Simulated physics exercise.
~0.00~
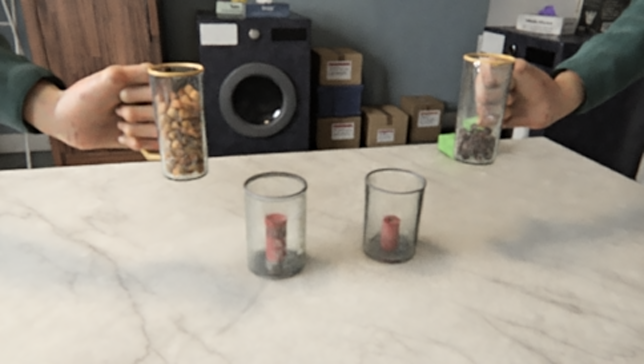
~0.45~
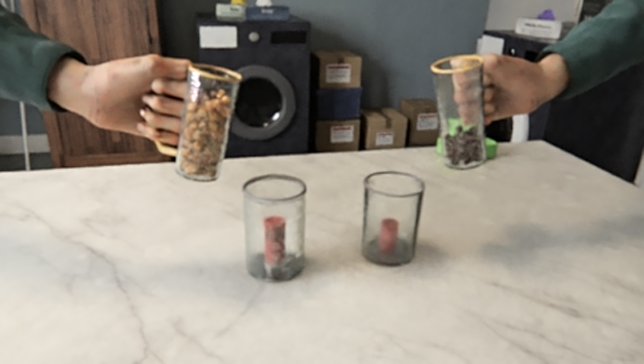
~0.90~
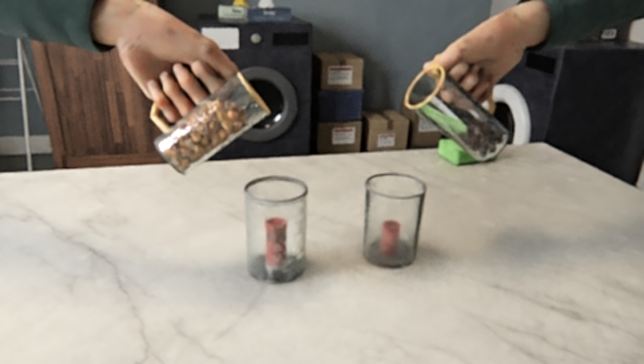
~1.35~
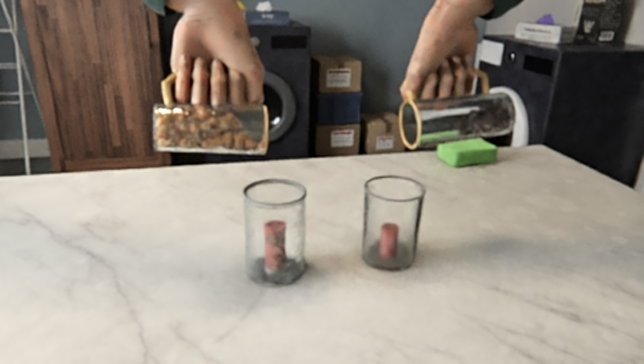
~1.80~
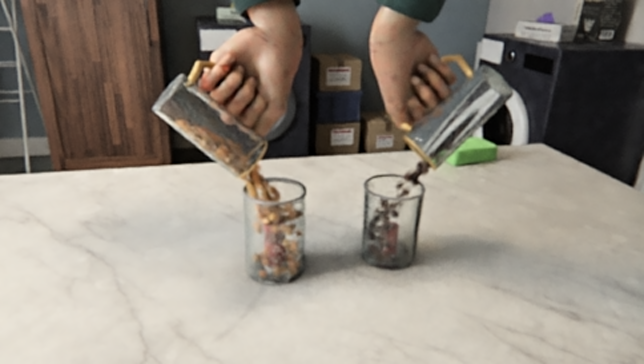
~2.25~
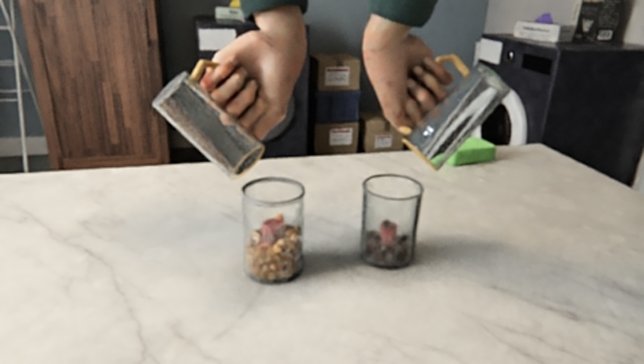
Two hands tilted gold-rimmed cups and poured nut-like bits into the left glass and darker bits into the right, each around a standing red object, leaving the left about half full, the right lower, and both red tops still showing.
